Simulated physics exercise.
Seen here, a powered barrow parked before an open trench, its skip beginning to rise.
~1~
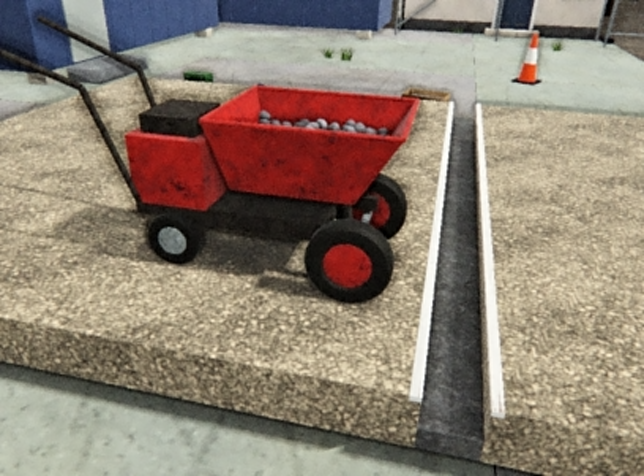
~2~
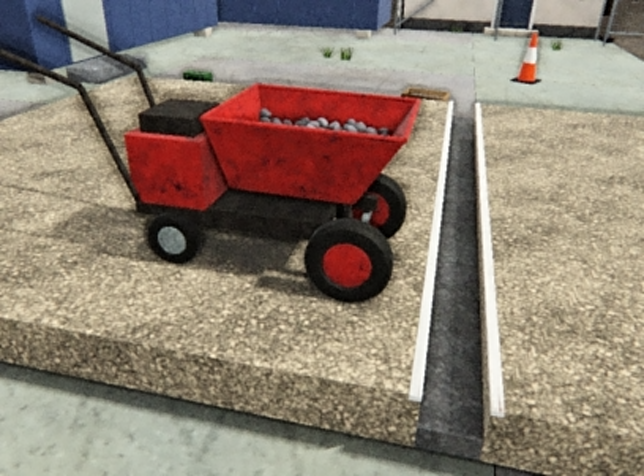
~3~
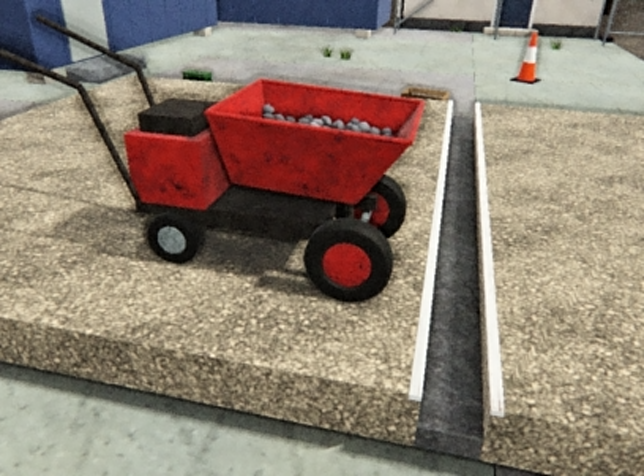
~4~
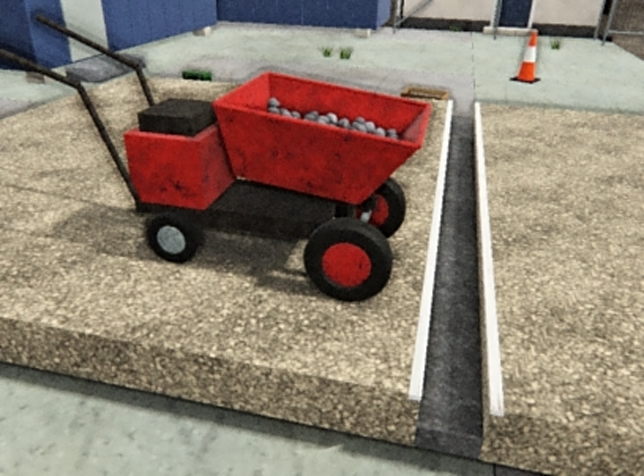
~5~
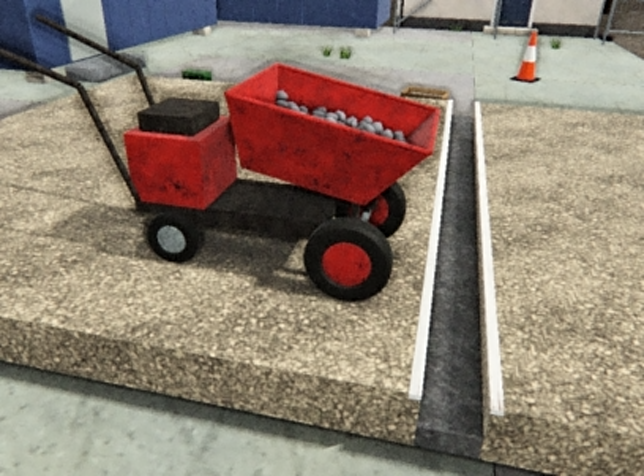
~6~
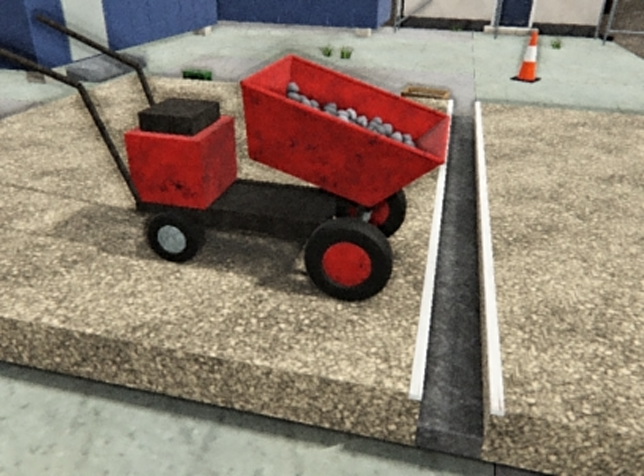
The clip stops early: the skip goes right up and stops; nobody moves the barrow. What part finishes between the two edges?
In the trench: Only the smaller part.
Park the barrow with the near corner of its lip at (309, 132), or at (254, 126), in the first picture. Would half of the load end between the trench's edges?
At the first place the larger part, at the second less than half.
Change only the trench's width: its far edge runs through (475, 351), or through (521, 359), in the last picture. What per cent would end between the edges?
About 0 and 40 per cent.
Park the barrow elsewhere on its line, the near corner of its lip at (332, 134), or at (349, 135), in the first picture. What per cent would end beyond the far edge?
About 10 and 20 per cent.
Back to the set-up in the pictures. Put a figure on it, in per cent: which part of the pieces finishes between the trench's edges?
It comes to 10 per cent or so.
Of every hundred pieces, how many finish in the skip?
Close to 5 per cent.
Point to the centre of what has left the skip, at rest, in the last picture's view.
At about (538, 286).
Soon, skip tipped steeply; all in the skip.
A while on, skip tipped right over; nearly all in the skip; a small part beyond it; a stray few falling.
Towards the end, skip tipped right over; about a quarter in the skip; a stray few in or heaped over the trench; about two thirds beyond it.
Finally, skip tipped right over; a small part in the skip; a small part in or heaped over the trench; most beyond it.
